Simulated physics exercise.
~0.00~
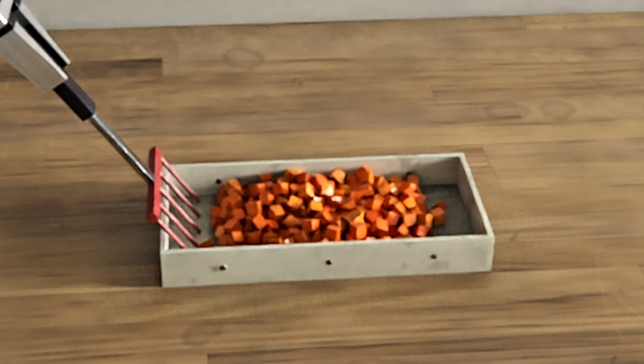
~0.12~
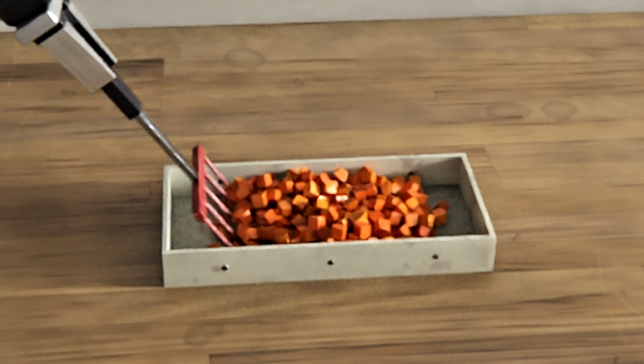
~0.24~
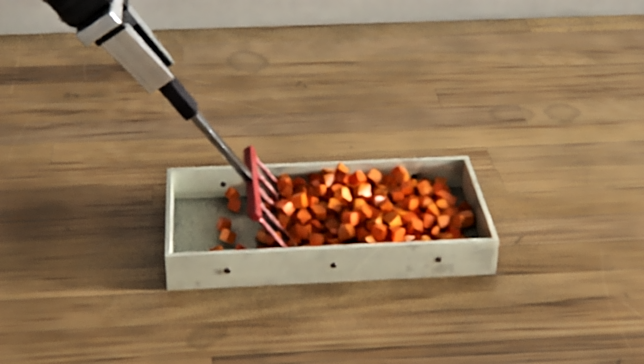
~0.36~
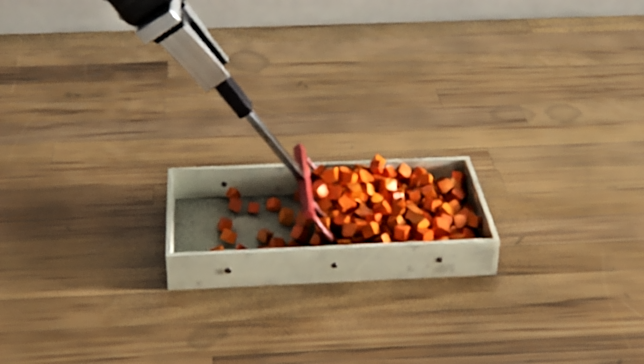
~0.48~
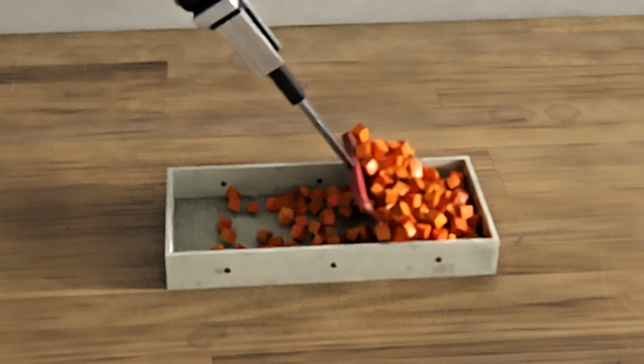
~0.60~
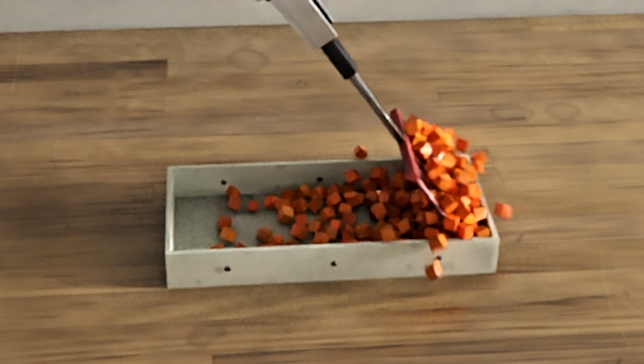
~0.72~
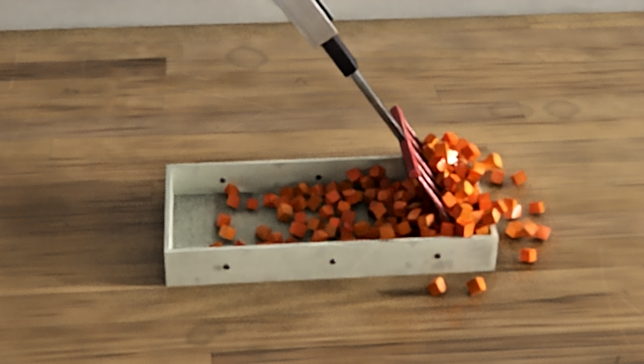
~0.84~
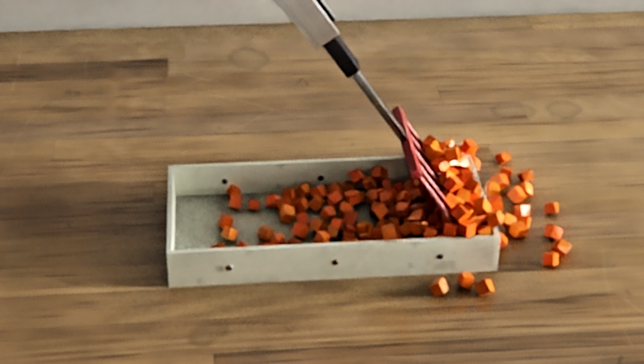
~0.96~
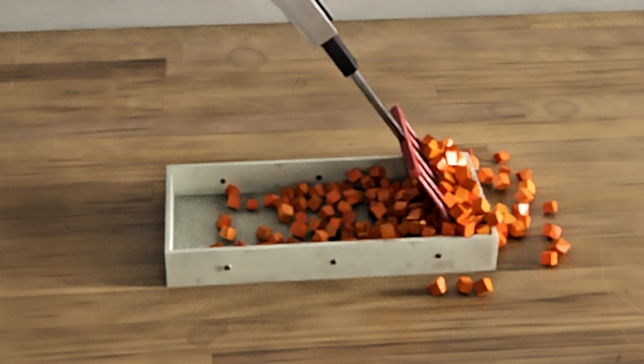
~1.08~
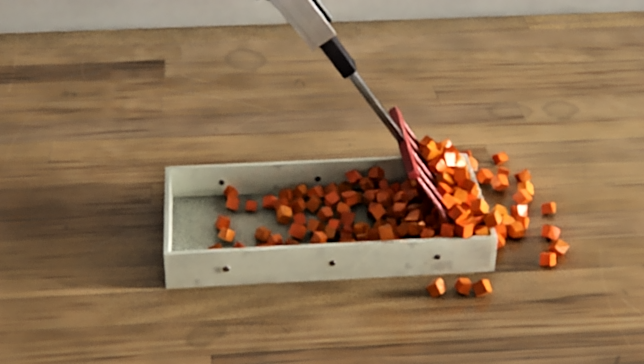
The clip opens on a pale, shallow rectangular tray on a wooden table top, heaped with orange vegetable dice, while a robot arm holds a red-pronged rake at its left end. The rake moves right through the tray, pushing the dice ahead of it and leaving a few behind. The pile bunches up and climbs toward the right end as more pieces trail behind the prongs. The rake then rises slightly beside the far wall, and dice spill over the right end and front edge. It stops there, leaning against the heap, with most dice still in the tray and a scattering on the table.
